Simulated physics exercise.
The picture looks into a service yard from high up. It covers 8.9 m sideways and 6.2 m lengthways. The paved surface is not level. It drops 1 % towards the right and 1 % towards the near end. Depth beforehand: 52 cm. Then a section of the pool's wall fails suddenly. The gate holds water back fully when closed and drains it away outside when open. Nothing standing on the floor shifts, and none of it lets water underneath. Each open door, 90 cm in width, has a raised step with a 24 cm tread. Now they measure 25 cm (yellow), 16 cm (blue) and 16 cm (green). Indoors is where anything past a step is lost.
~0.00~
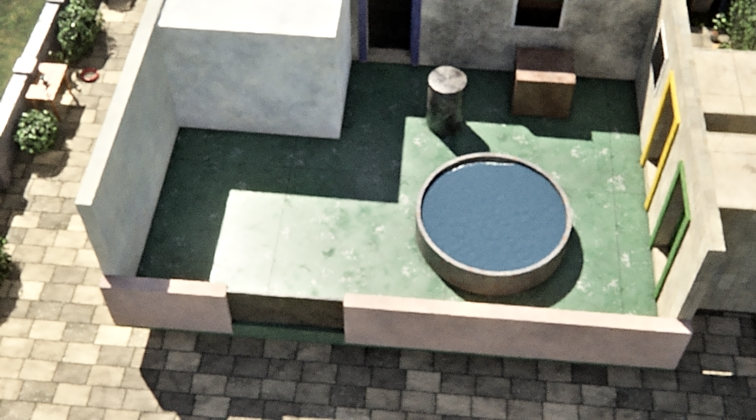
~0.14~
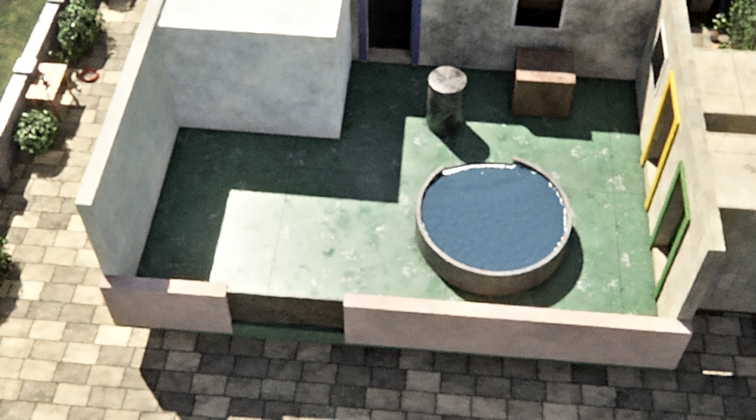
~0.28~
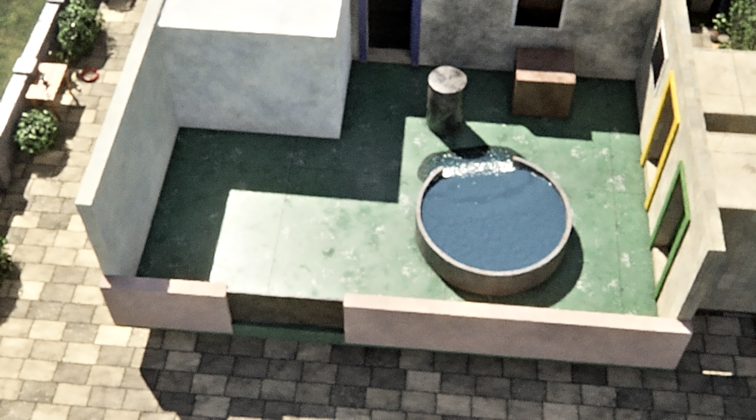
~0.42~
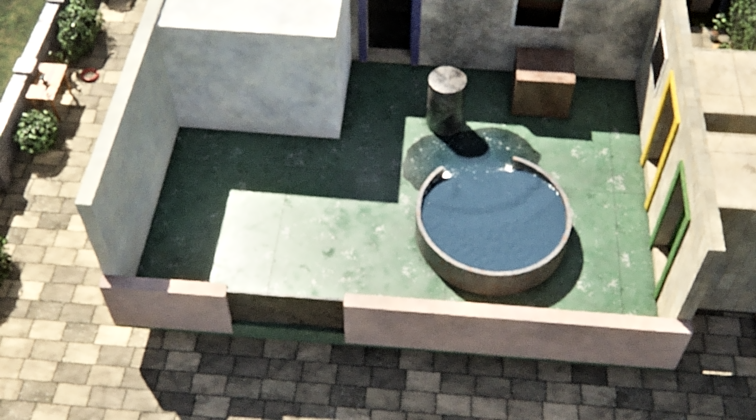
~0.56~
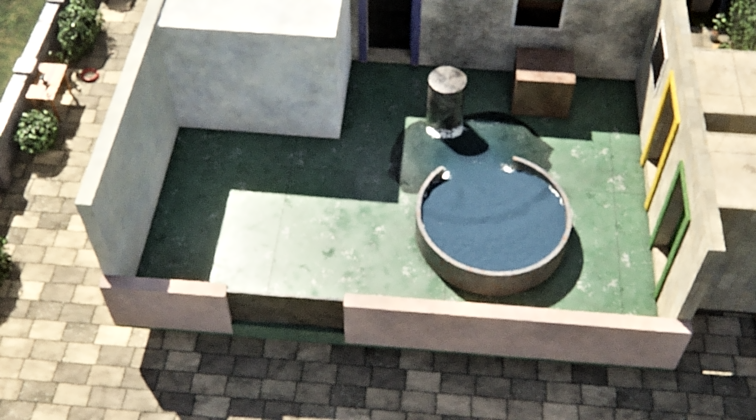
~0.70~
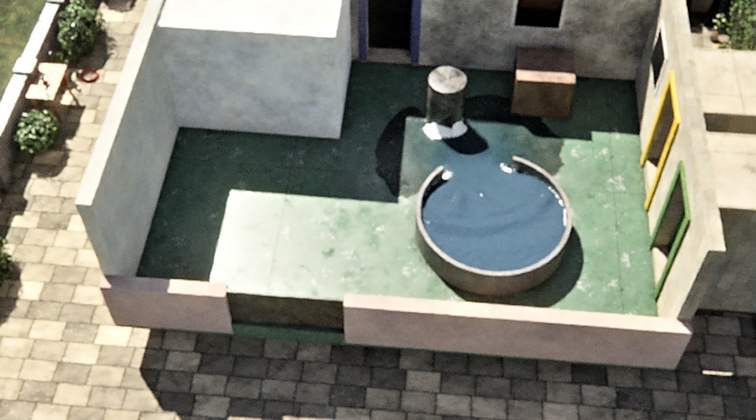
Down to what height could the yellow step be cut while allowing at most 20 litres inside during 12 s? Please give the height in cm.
It could go down to about 5.5 cm.
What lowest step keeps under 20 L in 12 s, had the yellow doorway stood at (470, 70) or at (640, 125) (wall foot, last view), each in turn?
Around 20 and 9.0 cm respectively.
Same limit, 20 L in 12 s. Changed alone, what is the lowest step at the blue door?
Roughly 14.5 cm at the blue door.
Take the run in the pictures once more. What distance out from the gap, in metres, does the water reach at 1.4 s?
About 3.4 metres out.
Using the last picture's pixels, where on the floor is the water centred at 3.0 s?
Around (476, 173).
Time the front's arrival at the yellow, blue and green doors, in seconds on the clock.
Arrival times are yellow 3.0 seconds, blue 2.0 seconds and green 4.5 seconds.
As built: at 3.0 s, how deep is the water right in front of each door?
Yellow 3, blue 16, green 0 cm.
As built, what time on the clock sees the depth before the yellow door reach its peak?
The level tops out around 5.0 s.
After 1.4 s water covers 20 % of the floor, deepest (33 cm) near (450, 142); it has not reached the yellow door.
After 3.0 s water covers 35 % of the floor, deepest (28 cm) near (499, 73); 3 cm at the yellow door, 0 litres in over its 25 cm step.
After 12.0 s water covers 95 % of the floor, deepest (14 cm) near (625, 345); 7 cm at the yellow door, 0 litres in over its 25 cm step.
At the yellow door as built, the water arrived by 3.0 s and peaked near 9 cm at 4.8 s.
With a step of 4.5 cm, 34 litres would have come in within the 12 s; with 6.5 cm, 10 litres. So under 20 litres takes about 5.5 cm.
